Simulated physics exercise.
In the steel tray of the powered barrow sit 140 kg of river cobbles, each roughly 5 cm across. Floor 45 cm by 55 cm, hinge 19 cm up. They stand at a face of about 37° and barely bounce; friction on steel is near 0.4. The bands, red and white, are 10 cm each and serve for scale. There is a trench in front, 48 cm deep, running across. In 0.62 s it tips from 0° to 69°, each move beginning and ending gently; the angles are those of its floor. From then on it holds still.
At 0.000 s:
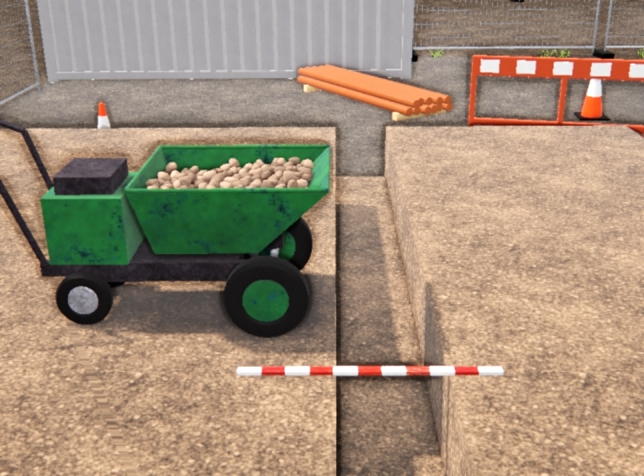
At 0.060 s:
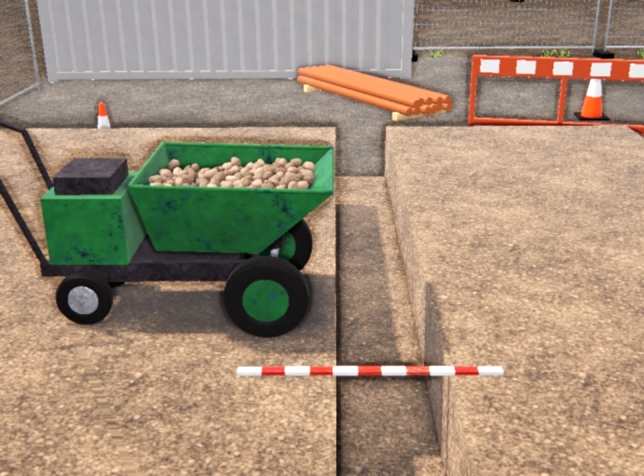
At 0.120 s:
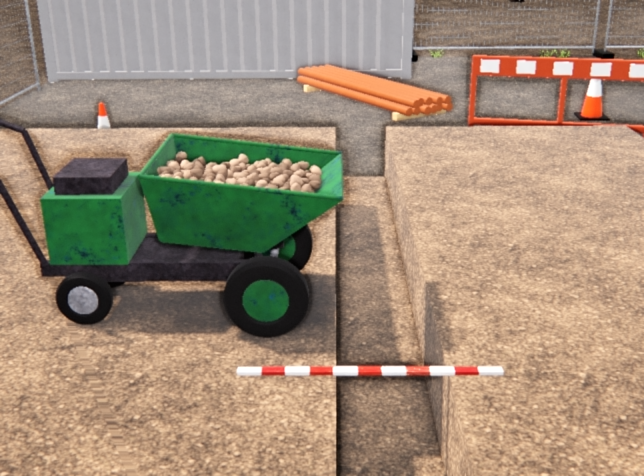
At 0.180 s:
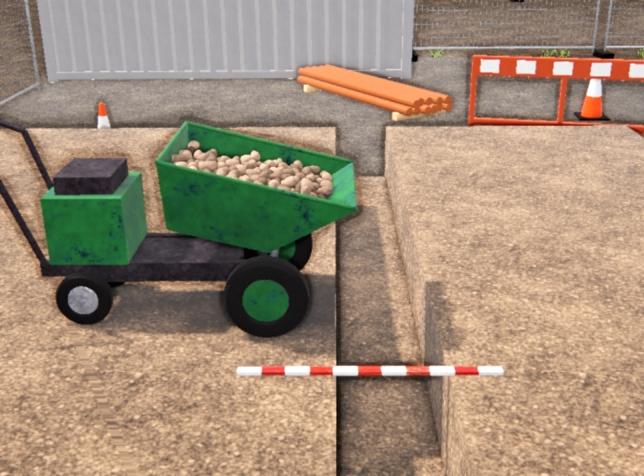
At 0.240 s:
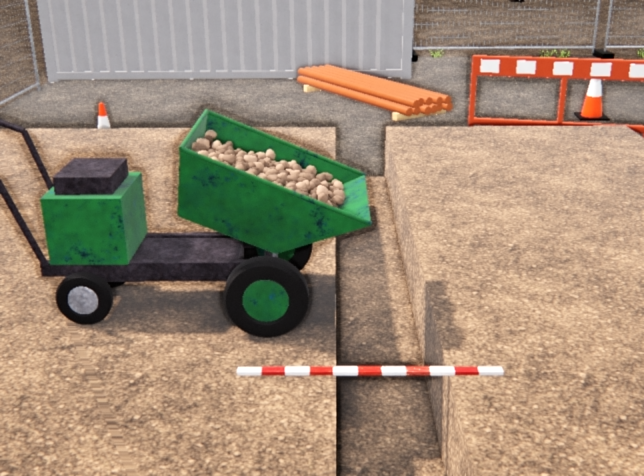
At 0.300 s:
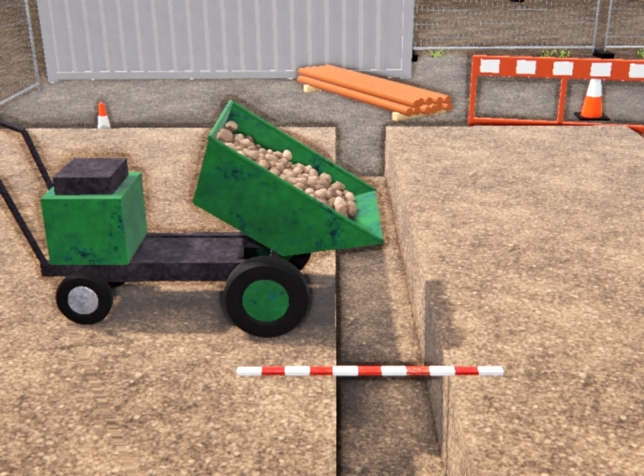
A green powered barrow stood still beside a trench while its tray, loaded with brown cobbles, tilted steadily, its back rising and its front lip lowering to the right over the trench's edge.
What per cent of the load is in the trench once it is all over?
56 %.
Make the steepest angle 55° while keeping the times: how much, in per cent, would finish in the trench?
Trench share: Approx. 50%.
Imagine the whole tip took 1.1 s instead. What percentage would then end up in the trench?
With that change, it comes to around 65 per cent.
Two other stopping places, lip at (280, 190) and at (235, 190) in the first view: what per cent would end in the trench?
I'd expect some 95 per cent, then some 90.
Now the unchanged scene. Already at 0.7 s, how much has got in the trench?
By that point it's something like 15 in a hundred.
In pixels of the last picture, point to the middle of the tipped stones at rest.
(422, 364).
After 0.5 s the floor is at 58°; 100 % in the tray; the foremost stones are at (385, 262).
After 0.7 s the floor is at 69°; 76 % in the tray, 17 % in the trench, 7 % past the trench; the foremost stones are at (459, 309).
After 1.1 s the floor is at 69°; 16 % in the tray, 41 % in the trench, 43 % past the trench; the foremost stones are at (614, 314).
After 3.0 s the floor is at 69°; 0 % in the tray, 56 % in the trench, 44 % past the trench; the foremost stones are past the picture's edge.
